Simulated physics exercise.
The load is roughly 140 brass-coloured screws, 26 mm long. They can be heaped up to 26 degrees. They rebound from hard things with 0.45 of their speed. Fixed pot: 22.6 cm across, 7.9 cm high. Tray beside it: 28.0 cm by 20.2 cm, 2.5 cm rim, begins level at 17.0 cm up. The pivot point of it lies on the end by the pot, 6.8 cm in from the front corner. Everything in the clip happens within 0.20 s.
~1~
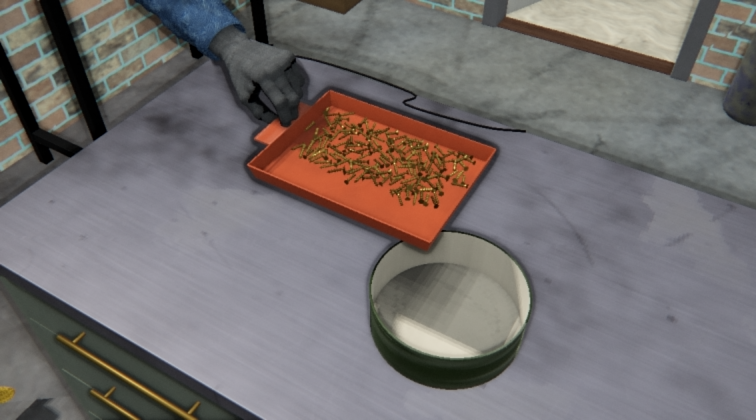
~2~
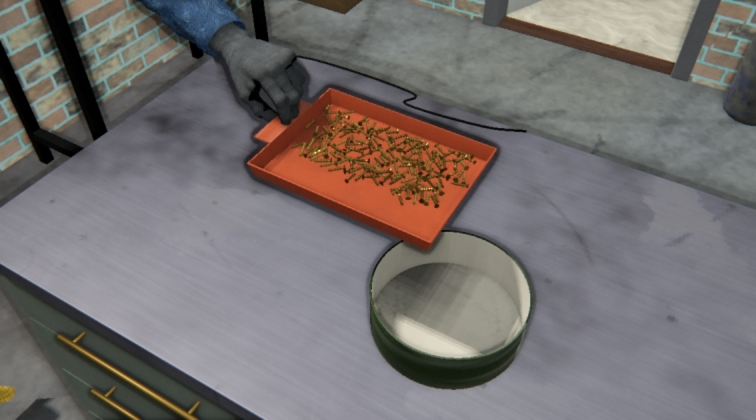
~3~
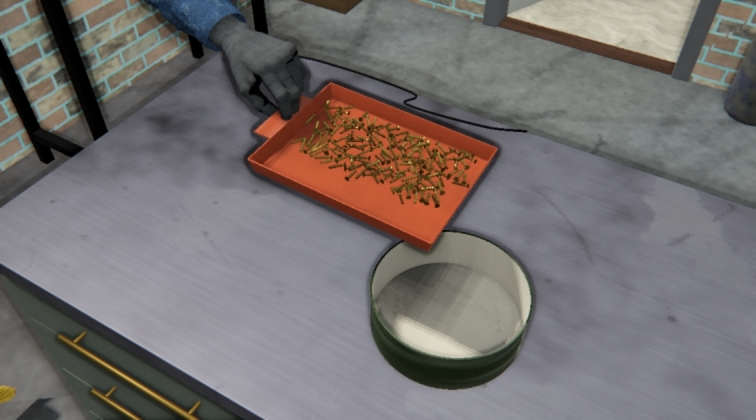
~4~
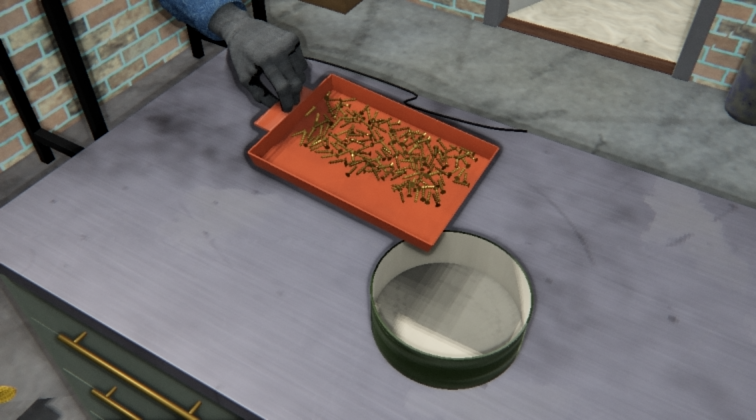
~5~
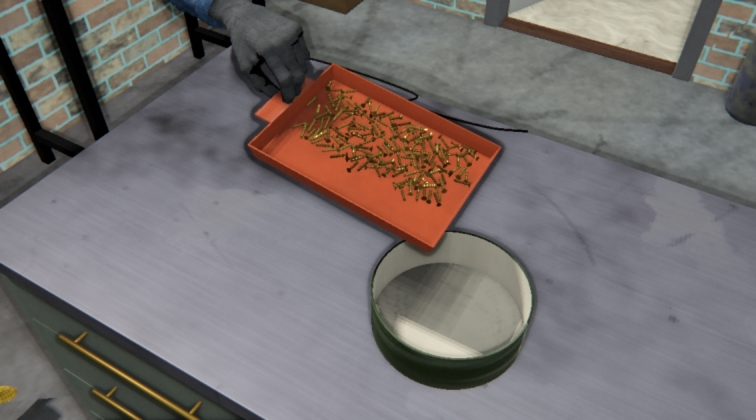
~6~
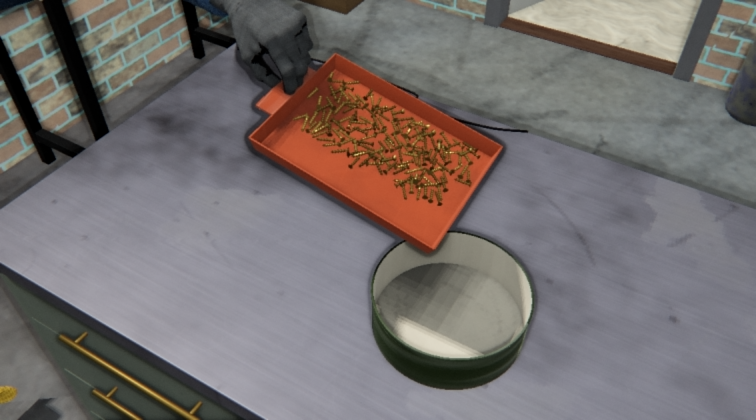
On a grey countertop against a brick wall, a gloved hand rests by the handle of an orange tray of small brass-coloured pieces, beside a round green pot. The hand gradually raises the handle end, slanting the tray gently toward the pot, while the pieces stay spread across it.
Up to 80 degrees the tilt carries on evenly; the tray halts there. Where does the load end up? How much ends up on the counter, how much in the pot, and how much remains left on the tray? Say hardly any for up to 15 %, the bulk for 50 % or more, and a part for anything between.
By place: Counter hardly any, pot the bulk, left on the tray a part.
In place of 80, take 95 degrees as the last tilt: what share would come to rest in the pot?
In that case some 100 per cent.
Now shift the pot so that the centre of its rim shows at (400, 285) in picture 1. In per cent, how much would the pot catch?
It would come to around 55 percent.
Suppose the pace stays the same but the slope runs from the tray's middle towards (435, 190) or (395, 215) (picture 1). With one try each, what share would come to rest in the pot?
I'd put it at about 25 per cent for the first tilt and about 95 per cent for the second.
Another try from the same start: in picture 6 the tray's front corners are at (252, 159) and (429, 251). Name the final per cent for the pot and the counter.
Pot 75 % / counter 20 %.
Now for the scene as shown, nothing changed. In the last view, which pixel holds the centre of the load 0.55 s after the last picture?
I'd put it close to (457, 220).
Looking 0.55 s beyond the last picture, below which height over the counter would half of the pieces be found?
Roughly 18 centimetres.
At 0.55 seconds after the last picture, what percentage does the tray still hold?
Roughly 90 percent of the load, I'd say.
Then, 0.33 s after the last picture, tilt 46 degrees; the tray holds 100 %, the pot 0 %.
Then, 0.55 s after the last picture, tilt 68 degrees; the tray holds 90 %, the pot 0 %.
Then, 0.89 s after the last picture, tilt 80 degrees; the tray holds 30 %, the pot 65 %.
In the end, counter 0 %, pot 75 %, tray 25 %.
